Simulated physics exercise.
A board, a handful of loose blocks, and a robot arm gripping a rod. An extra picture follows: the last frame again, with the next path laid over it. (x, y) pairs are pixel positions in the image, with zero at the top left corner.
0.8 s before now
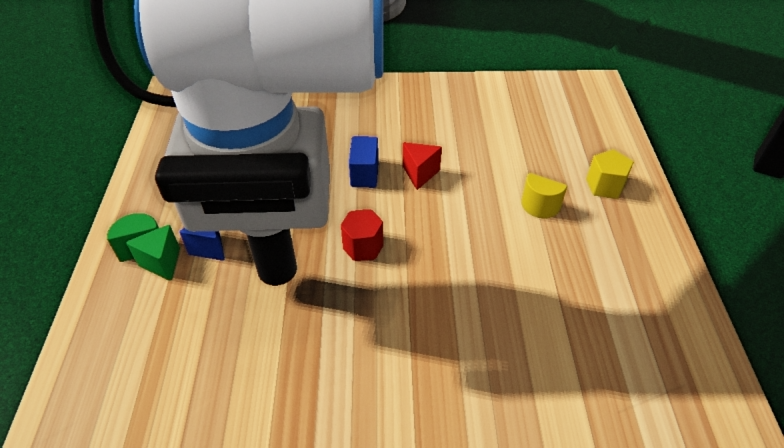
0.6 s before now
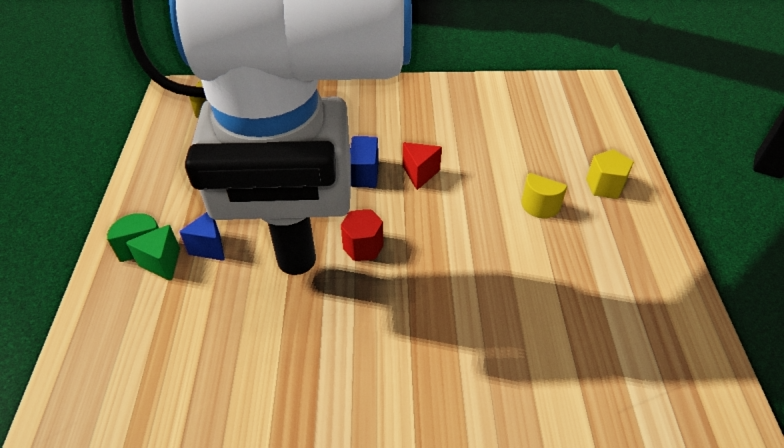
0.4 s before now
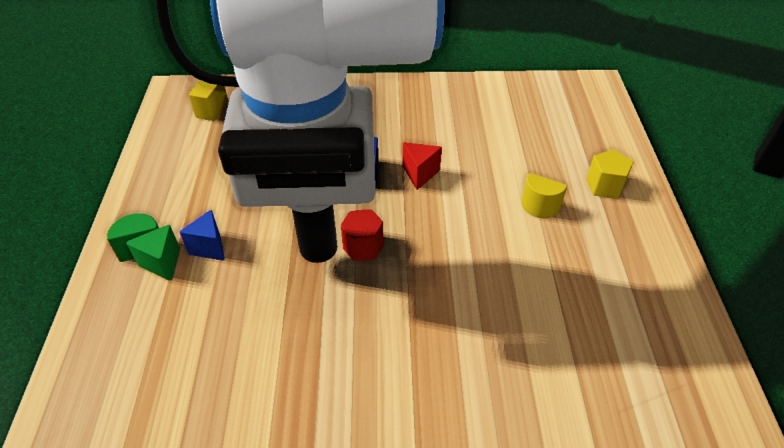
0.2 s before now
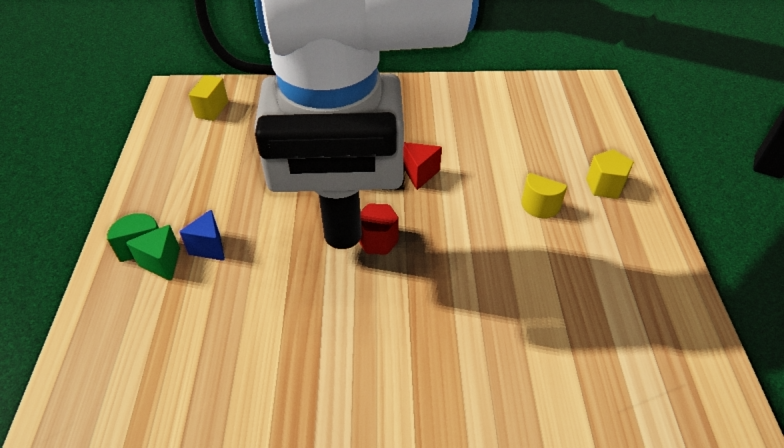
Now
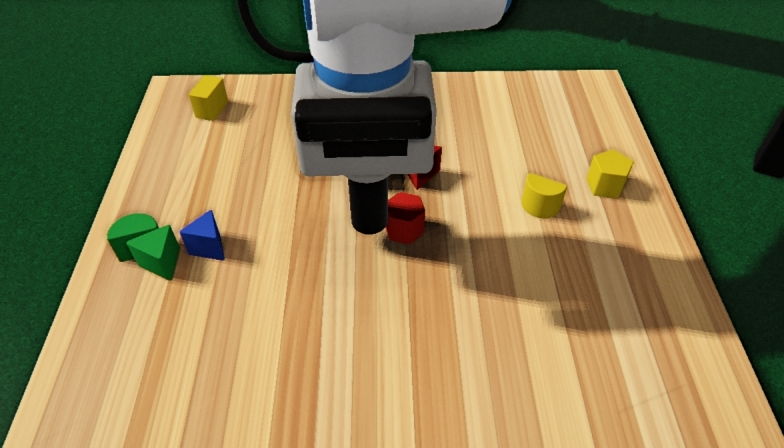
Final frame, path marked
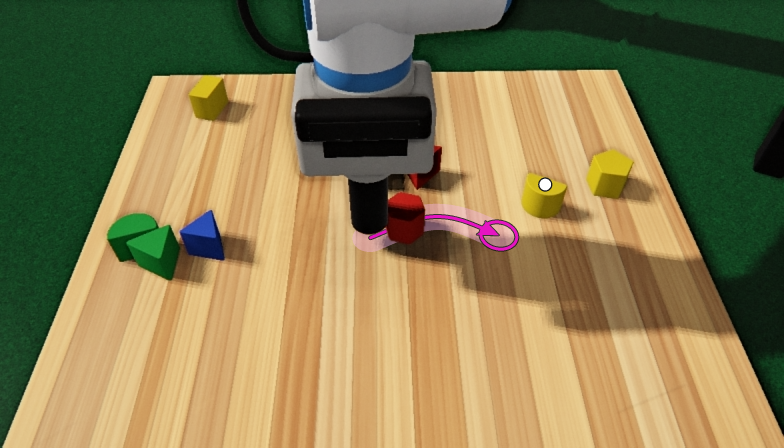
A robot arm holding a dark rod moved right across the wooden table and slightly away, then pushed the red six-sided block a short way in that direction while the yellow blocks stayed still.
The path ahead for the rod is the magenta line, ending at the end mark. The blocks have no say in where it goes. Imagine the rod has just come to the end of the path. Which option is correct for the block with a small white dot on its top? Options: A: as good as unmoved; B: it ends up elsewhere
My pick is A.
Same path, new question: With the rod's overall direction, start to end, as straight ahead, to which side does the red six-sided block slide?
Picture yourself facing from the start of the path to its end: The red six-sided block moves off to your left.
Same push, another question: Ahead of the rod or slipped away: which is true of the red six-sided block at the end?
No longer ahead of the rod.
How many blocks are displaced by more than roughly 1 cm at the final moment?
A single block is moved.
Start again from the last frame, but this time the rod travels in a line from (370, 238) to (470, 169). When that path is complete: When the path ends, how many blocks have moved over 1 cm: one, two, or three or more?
A single block is moved.
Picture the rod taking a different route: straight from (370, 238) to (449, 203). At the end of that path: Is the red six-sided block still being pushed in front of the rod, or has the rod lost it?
I'm fairly sure the red six-sided block rides along ahead of the rod to the very end.
Drawn move, from (370, 238) via (411, 221) and (456, 219), ending at (499, 235); the dot is on the yellow half-round block.
On the path given first. One third of the way, rod at (413, 204); red six-sided block at (448, 192).
Two thirds of the way, rod at (458, 202); red six-sided block at (491, 185), turned 15° anticlockwise.
At the end, rod at (502, 219); red six-sided block at (507, 184), turned 45° anticlockwise; yellow half-round block still.
